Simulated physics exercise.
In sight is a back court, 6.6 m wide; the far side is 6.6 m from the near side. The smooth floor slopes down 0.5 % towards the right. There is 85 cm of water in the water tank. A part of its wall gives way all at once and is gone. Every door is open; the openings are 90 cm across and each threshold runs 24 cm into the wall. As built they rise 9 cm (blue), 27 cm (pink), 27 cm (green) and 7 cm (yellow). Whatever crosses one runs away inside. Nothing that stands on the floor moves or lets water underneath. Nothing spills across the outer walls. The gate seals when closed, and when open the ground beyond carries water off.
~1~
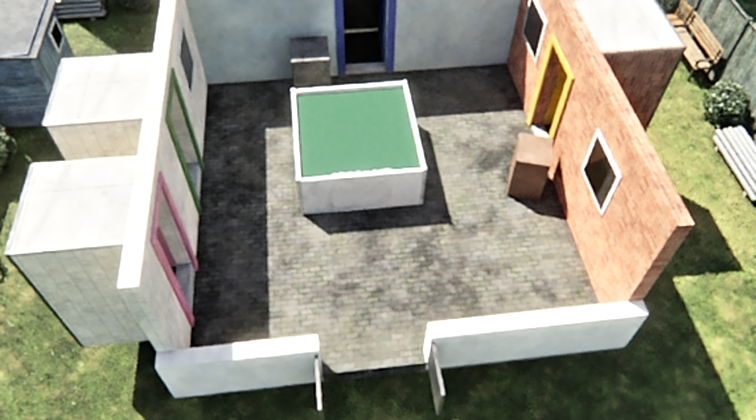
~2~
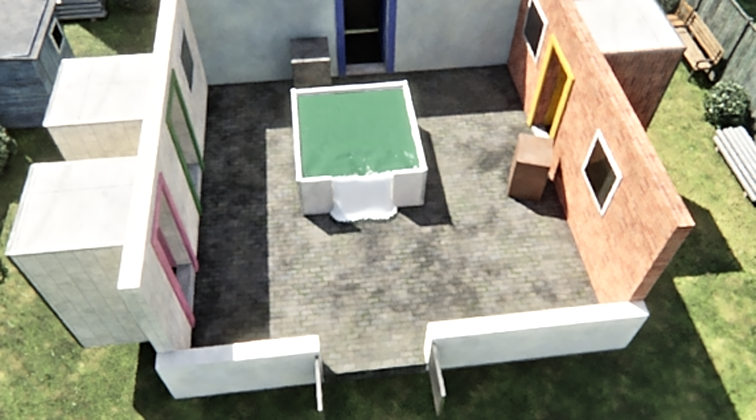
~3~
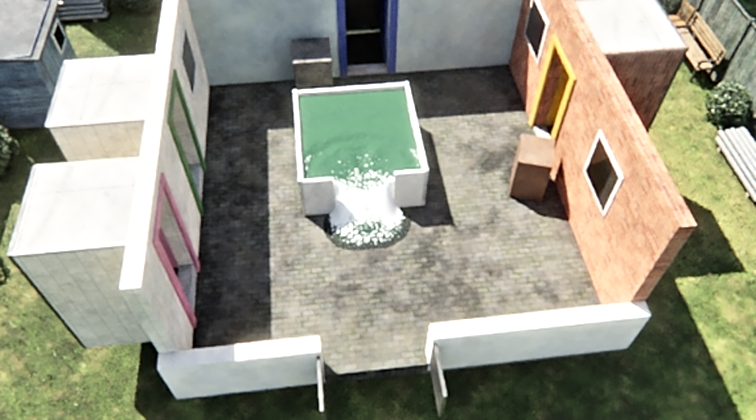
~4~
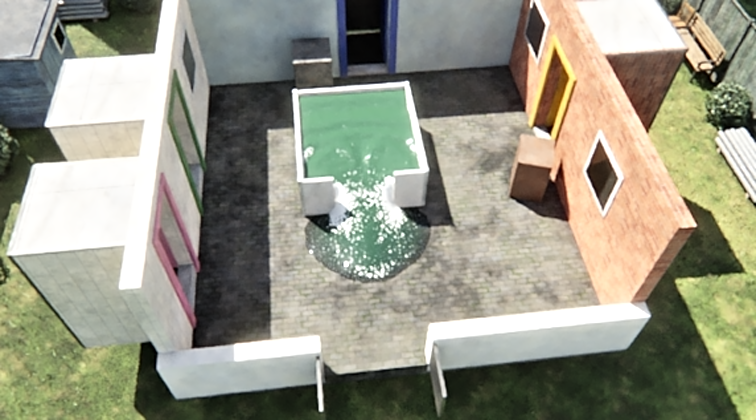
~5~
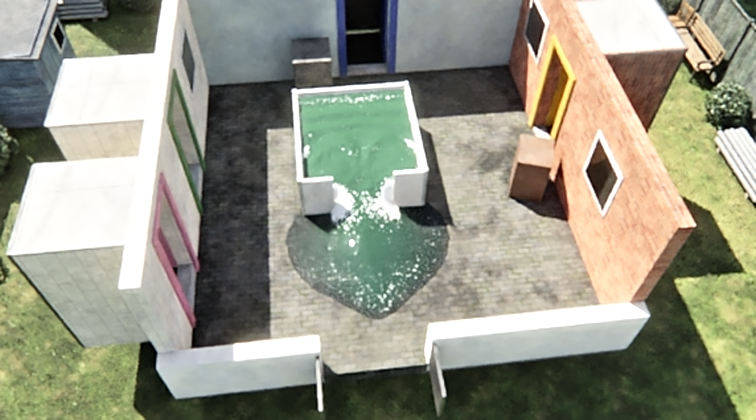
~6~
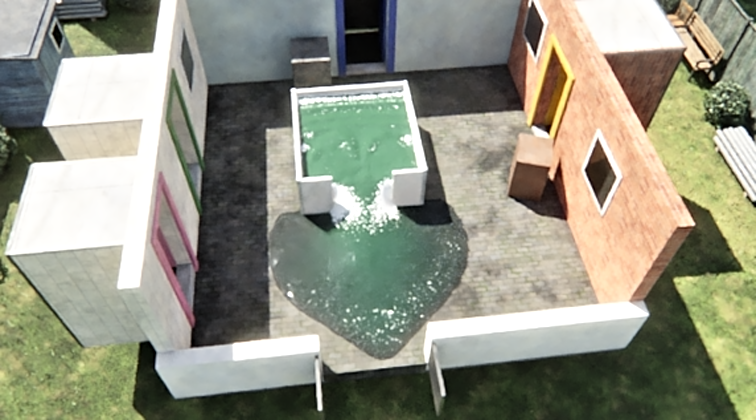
Green water burst through the front of a white-walled tank in a paved courtyard, foaming at the gap, then spread across the floor in a widening dark pool toward the low front wall.
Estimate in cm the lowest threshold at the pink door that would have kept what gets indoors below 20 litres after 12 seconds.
It would have to be roughly 7 cm high.
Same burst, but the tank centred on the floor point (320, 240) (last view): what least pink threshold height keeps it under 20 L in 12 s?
Then roughly 11.0 cm.
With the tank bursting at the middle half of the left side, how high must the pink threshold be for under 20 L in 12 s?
Then roughly 8.0 cm.
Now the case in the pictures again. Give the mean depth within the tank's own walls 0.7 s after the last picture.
About 59 cm.
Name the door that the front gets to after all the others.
The blue one.
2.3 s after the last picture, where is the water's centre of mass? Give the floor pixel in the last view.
Around (371, 214).
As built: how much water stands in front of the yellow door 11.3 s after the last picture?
About 6.5 cm.
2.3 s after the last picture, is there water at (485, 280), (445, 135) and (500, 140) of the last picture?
In that order: Under water, dry, still dry.
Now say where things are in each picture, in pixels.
The first picture shows the water tank at (356, 131) is whole and still, 85 cm deep; the pink door at (179, 261) is dry.
In the second picture, the front is at (342, 223), 0.3 m from the gap at (363, 198); 0.2 m2 of floor is wet, 85 cm left at the back.
In the third picture, the gap is at (364, 199), the front 0.8 m out at (356, 247); the back of the water tank holds 85 cm.
In the fourth picture, the front is at (363, 279), 1.5 m from the gap at (364, 199); 2.3 m2 of floor is wet, 85 cm left at the back.
In the fifth picture, the front is at (371, 313), 2.2 m from the gap at (364, 198); 4.2 m2 of floor is wet, 80 cm left at the back.
In the sixth picture, the gap is at (363, 198), the front 2.9 m out at a hidden place; the back of the water tank holds 72 cm; the pink door at (179, 261), 3.3 m from the gap, is still 1.4 m from the nearest water.
Then, 0.7 s after the last picture water covers 30 % of the floor, deepest (45 cm) near (361, 215); it has not reached the pink door.
Then, 2.3 s after the last picture water covers 40 % of the floor, deepest (32 cm) near (603, 329); 11 cm at the pink door, 0 litres in over its 27 cm threshold.
Then, 11.3 s after the last picture water covers 100 % of the floor, deepest (8 cm) near (600, 319); 4 cm at the pink door, 0 litres in over its 27 cm threshold.
At the pink door as built, the water peaked near 13 cm, 2.1 s after the last picture.
Run again over the same 12 s with other heights there, 25 litres in over 6.5 cm, 11 litres over 8.5 cm. The limit of 20 litres is kept from about 7 cm up.
